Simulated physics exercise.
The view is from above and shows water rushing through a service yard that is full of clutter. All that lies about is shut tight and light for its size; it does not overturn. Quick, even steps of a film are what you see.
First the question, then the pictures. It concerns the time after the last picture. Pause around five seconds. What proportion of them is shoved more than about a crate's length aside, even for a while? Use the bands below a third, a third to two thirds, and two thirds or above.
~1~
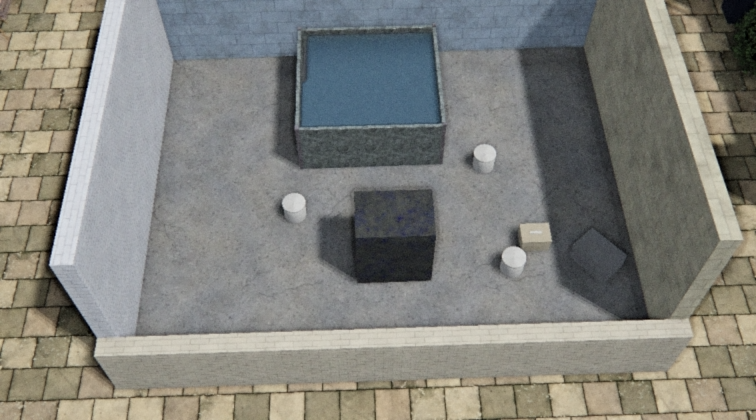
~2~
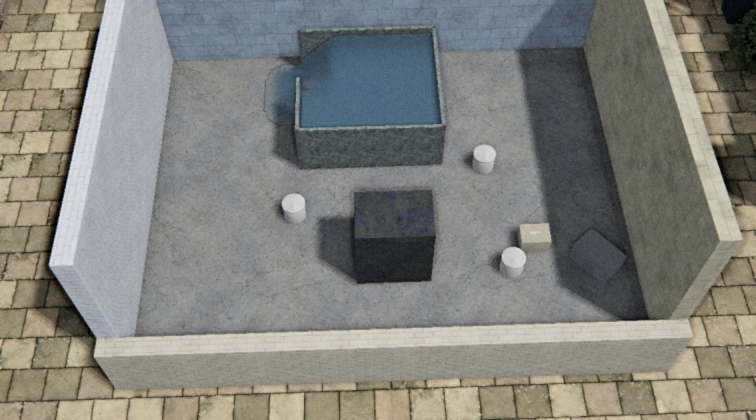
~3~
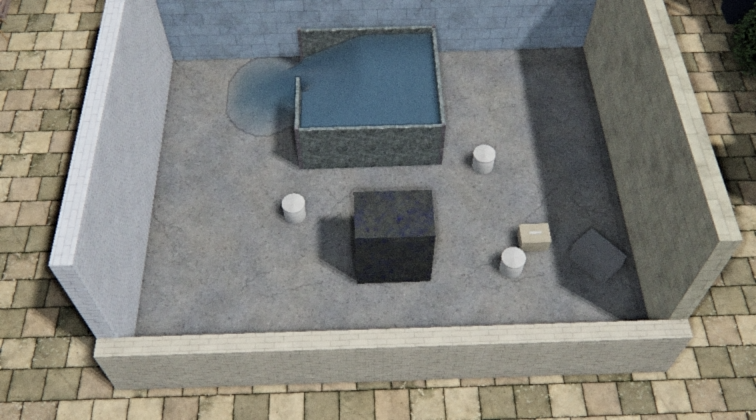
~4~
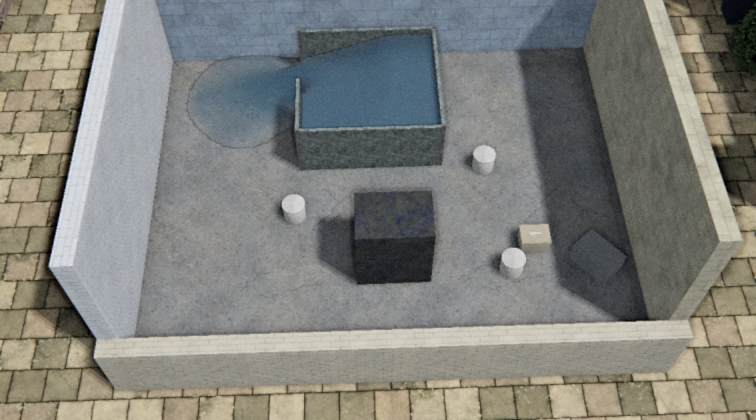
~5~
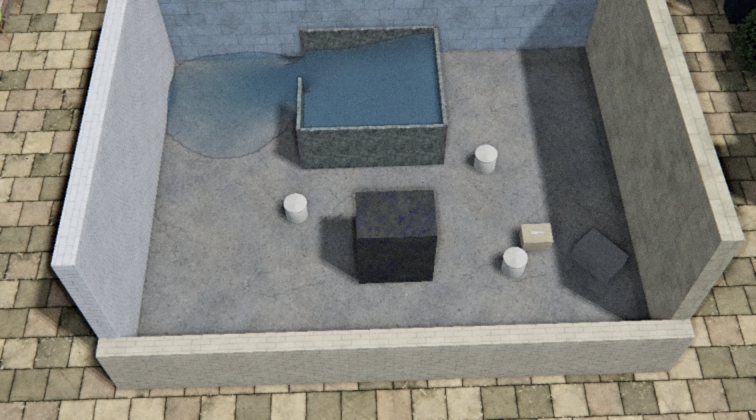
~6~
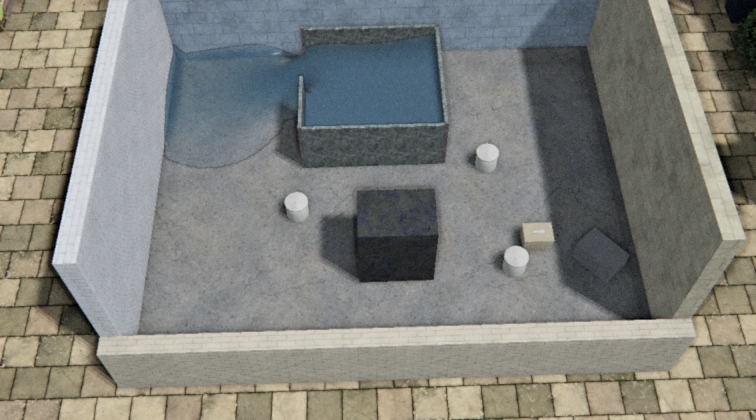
It falls below a third.
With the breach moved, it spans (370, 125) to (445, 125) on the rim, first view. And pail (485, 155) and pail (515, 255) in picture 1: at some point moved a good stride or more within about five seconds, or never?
Fell short, went past that.
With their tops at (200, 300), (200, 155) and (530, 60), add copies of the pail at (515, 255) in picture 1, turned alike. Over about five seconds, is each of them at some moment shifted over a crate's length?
Shoved clear, shoved clear, stays put.
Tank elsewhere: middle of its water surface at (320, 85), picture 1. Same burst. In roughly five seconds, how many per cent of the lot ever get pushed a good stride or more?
I reckon around 0 percent of them.
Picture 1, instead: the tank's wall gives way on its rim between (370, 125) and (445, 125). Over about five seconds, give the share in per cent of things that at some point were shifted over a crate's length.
Around 80 in a hundred.
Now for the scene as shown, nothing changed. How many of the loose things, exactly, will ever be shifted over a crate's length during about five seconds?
I make it 1.
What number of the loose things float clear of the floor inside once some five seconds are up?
0 in all.
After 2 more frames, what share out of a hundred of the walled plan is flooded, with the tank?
About 25 in a hundred.
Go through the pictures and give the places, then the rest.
In the first picture, a crate at (600, 250), on the bottom; a pail at (514, 257) rests on the ground; 0 of 5 have shifted.
In the second picture, a crate at (600, 250), on the bottom; a pail at (514, 257), on the bottom; 0 of 5 have shifted.
In the third picture, a crate at (600, 250), on the bottom; a pail at (514, 257), on the bottom; 0 of 5 have shifted.
In the fourth picture, a crate at (600, 251), on the bottom; a pail at (514, 258) rests on the ground; 0 of 5 have shifted.
In the fifth picture, a crate at (602, 250), on the bottom; a pail at (516, 257), on the bottom; 0 of 5 have shifted.
In the sixth picture, a crate at (603, 249), on the bottom; a pail at (517, 256) rests on the ground; 0 of 5 have shifted.
A moment on, 0 of 5 are well off their spots; 0 afloat.
Next, 0 of 5 are well off their spots; 0 afloat.
Later, 0 of 5 are well off their spots; 0 afloat.
In the end, 1 of 5 are well off their spots, and 1 have been at some point; 0 afloat.
